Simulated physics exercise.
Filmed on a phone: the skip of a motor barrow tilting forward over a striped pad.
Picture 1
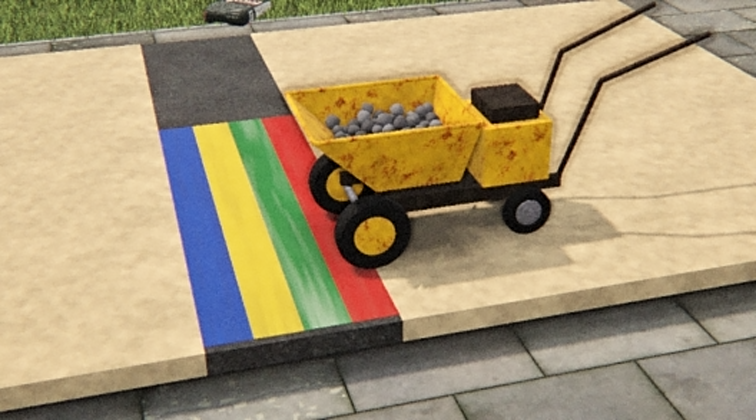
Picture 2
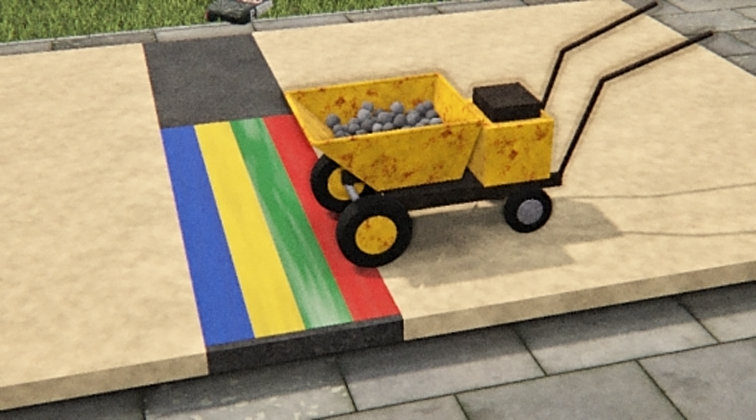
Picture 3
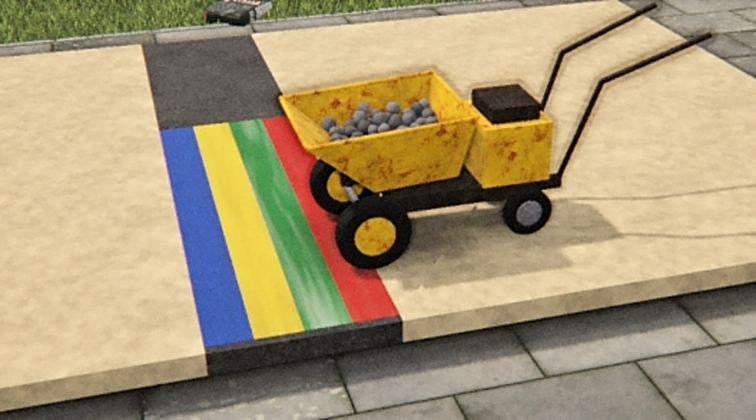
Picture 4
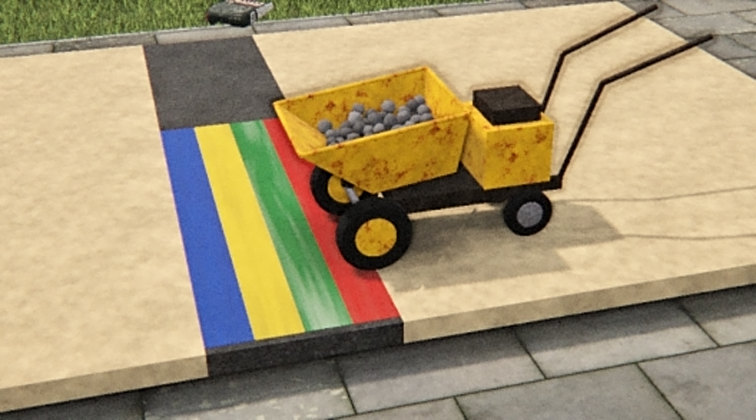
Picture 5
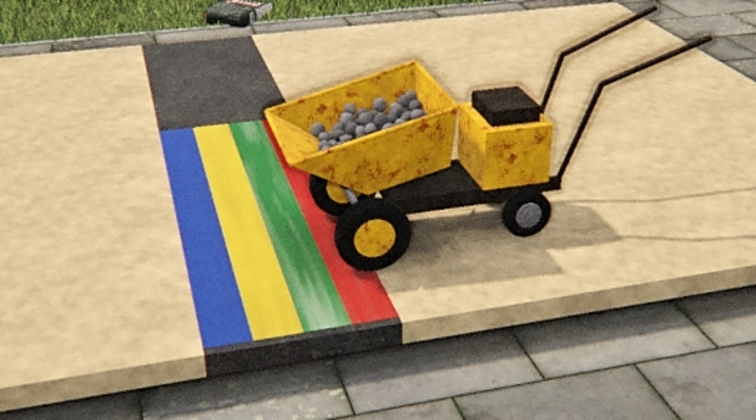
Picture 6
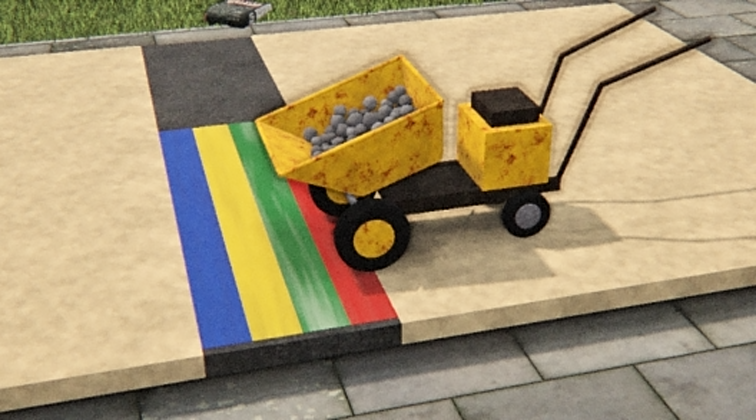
The yellow skip of cobbles on a motor barrow slowly tilts forward over a striped pad.
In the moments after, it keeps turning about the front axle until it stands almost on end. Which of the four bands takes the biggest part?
Most covered: The blue band.
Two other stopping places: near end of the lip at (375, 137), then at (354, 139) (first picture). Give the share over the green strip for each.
Near 20 % and 10 %.
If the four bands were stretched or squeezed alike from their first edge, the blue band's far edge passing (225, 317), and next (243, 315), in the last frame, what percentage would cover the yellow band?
In turn 0 and 0 in a hundred.
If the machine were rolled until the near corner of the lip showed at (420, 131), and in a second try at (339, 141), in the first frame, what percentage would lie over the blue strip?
The first gives 0 %, the second 20 %.
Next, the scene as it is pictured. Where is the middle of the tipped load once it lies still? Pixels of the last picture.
At about (206, 255).
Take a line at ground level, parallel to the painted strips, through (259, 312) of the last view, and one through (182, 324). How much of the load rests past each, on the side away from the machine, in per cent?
Near 60 % and 10 %.
Soon, skip tipped steeply; all in the skip.
A while on, skip tipped right over; nearly all in the skip; a small part over the yellow strip; a small part over the blue strip.
Towards the end, skip tipped right over; about a third in the skip; a small part over the yellow strip; about a third over the blue strip; a small part off the paint.
Finally, skip tipped right over; about a third in the skip; none over the red strip; none over the green strip; a small part over the yellow strip; about a third over the blue strip; about a quarter off the paint.
